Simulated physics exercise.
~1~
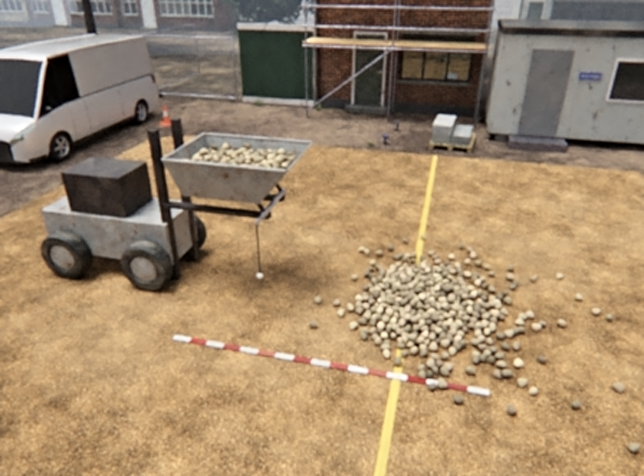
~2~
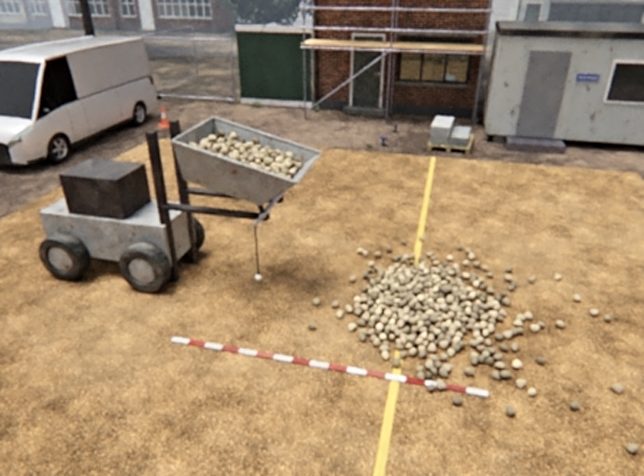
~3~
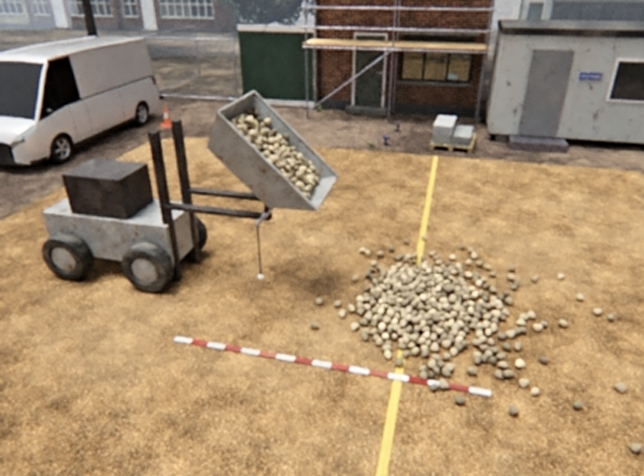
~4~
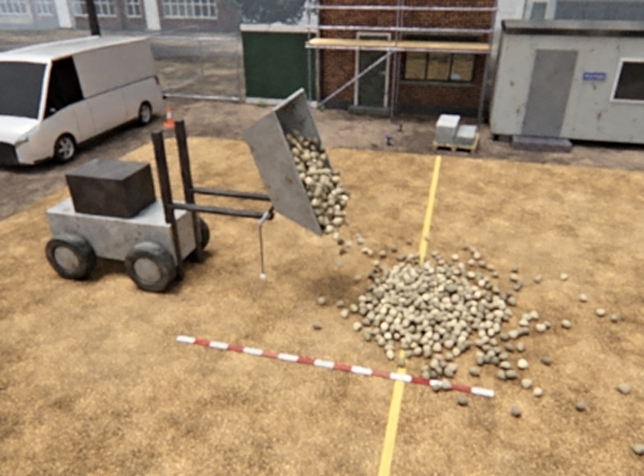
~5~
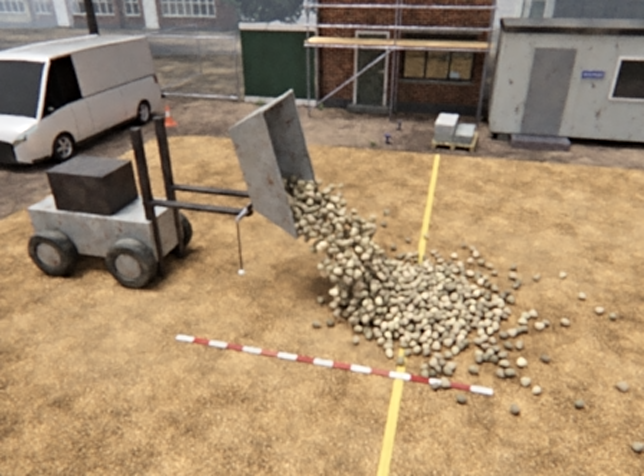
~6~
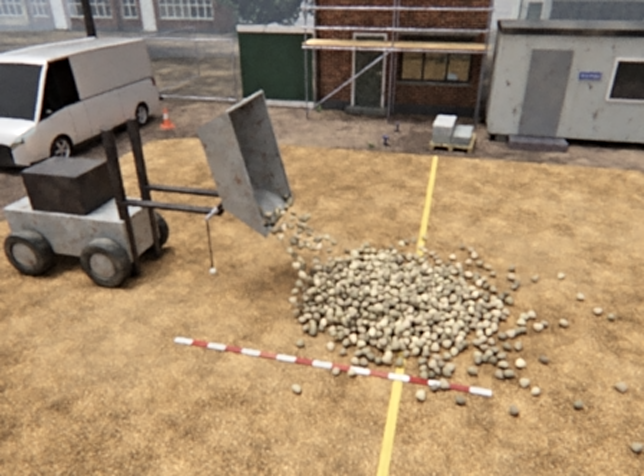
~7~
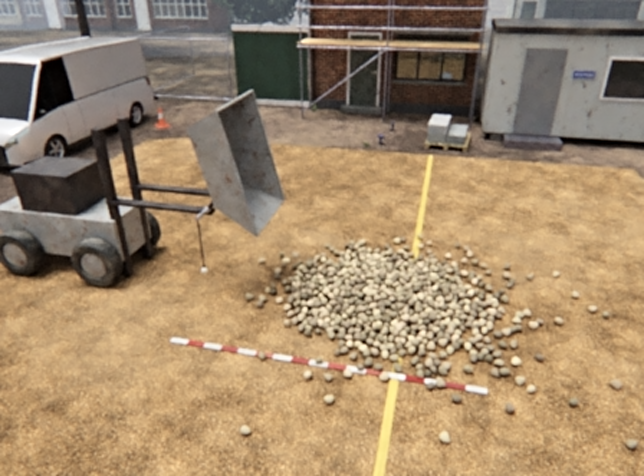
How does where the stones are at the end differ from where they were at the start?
At the start, some stones were up in the skip on the left and the rest were in a pile on the ground across the yellow line. At the end they were all lower down, on the ground in one larger heap that reached farther left.
